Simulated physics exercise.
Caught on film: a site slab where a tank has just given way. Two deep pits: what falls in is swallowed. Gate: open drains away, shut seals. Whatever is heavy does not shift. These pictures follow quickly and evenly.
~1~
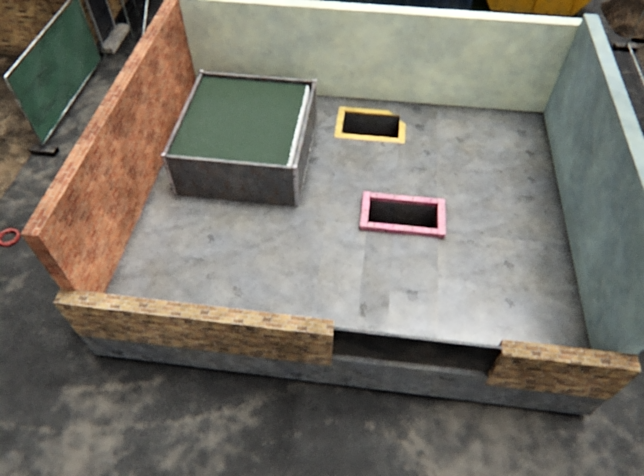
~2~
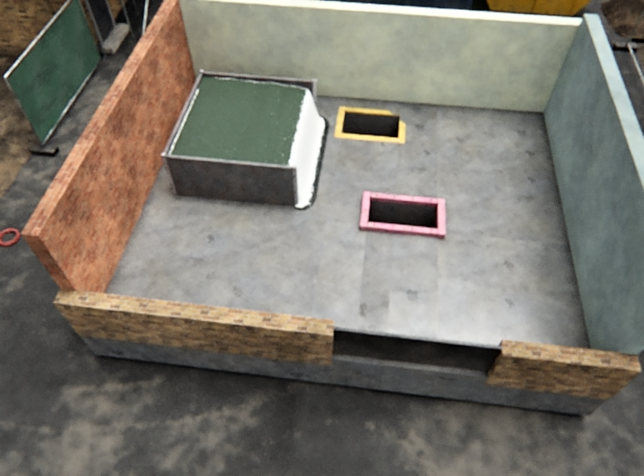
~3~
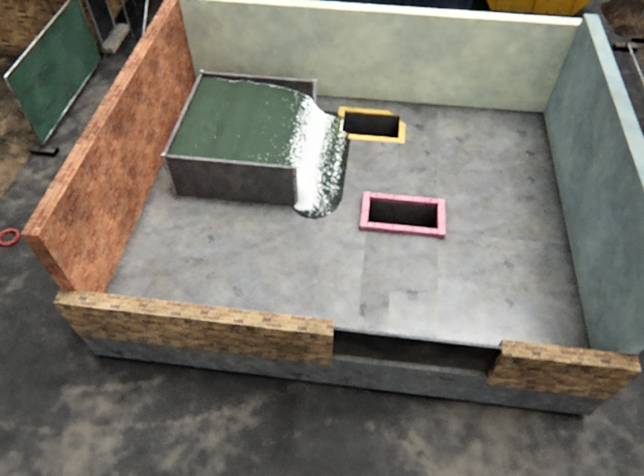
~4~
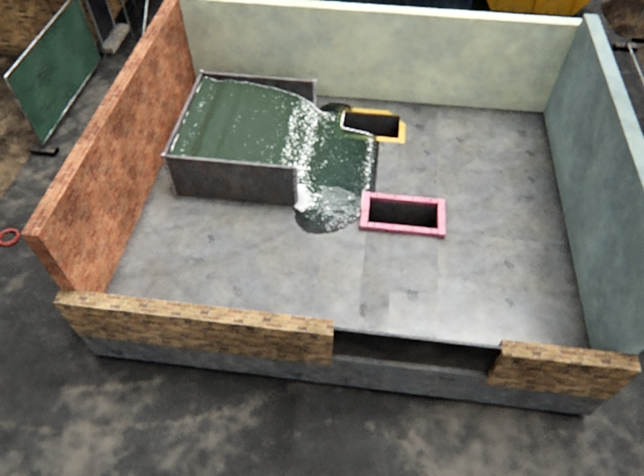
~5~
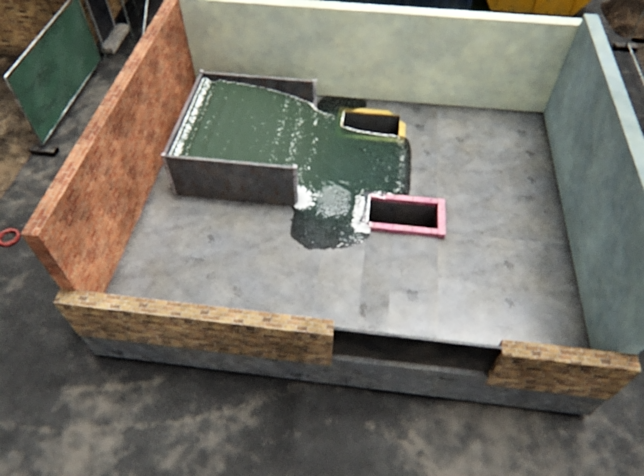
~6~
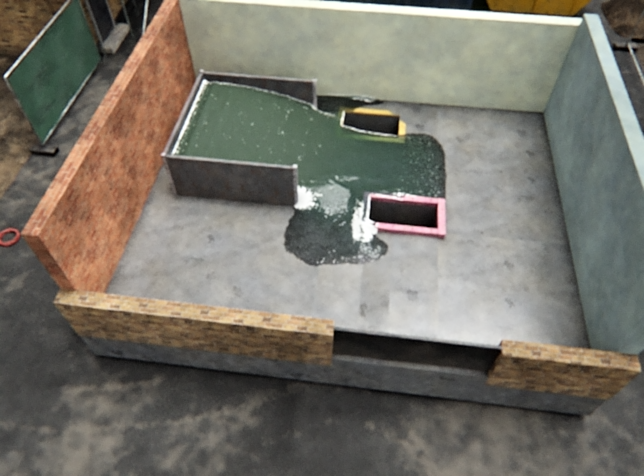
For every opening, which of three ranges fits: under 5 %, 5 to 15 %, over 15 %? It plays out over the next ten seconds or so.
One by one: The gate claims a light share - short of five per cent; the yellow pit claims a heavy share - exceeding fifteen per cent; the pink pit claims an in-between share - five to fifteen per cent.
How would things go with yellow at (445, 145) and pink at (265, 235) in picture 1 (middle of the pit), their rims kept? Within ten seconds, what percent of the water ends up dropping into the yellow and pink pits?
Of the total, the yellow pit holds 35 per cent and the pink pit 0 per cent.
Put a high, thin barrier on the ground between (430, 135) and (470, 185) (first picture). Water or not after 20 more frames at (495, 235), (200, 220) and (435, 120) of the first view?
Running through them in order, the first comes out taken by the flood, the second free from flooding and the last taken by the flood.
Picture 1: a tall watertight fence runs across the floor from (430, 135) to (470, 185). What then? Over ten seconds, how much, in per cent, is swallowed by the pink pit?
Pink: About 14 %.
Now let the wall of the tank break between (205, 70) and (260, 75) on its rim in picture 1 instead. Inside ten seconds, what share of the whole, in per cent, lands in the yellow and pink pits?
Parts in a hundred: Yellow 25, pink 0.
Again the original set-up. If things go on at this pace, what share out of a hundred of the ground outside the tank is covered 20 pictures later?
My best guess is some 60 %.
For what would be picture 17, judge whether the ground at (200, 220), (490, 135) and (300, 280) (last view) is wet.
The readings in sequence are waterless, watered, waterless.
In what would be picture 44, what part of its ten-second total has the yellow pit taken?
About 80 per cent.
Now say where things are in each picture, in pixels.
The first frame shows the water tank at (245, 119) is whole and still.
In the second frame, water pours out at (305, 148) and has run to (298, 208).
In the third frame, the front is at (317, 215), out from the gap at (305, 149).
In the fourth frame, water pours out at (305, 151) and has run to (335, 227).
In the fifth frame, water pours out at (305, 151) and has run to (357, 239).
In the sixth frame, the front is at (440, 199), out from the gap at (305, 151).
A moment on, water covers 40 % of the floor; the gate 0 %, the yellow pit 9 %, the pink pit 3 %.
Next, water covers 55 % of the floor; the gate 0 %, the yellow pit 14 %, the pink pit 7 %.
Then, water covers 60 % of the floor; the gate 0 %, the yellow pit 19 %, the pink pit 9 %.
Later, water covers 80 % of the floor; the gate 0 %, the yellow pit 27 %, the pink pit 9 %.
In the end, water covers 100 % of the floor; the gate 0 %, the yellow pit 34 %, the pink pit 10 %.
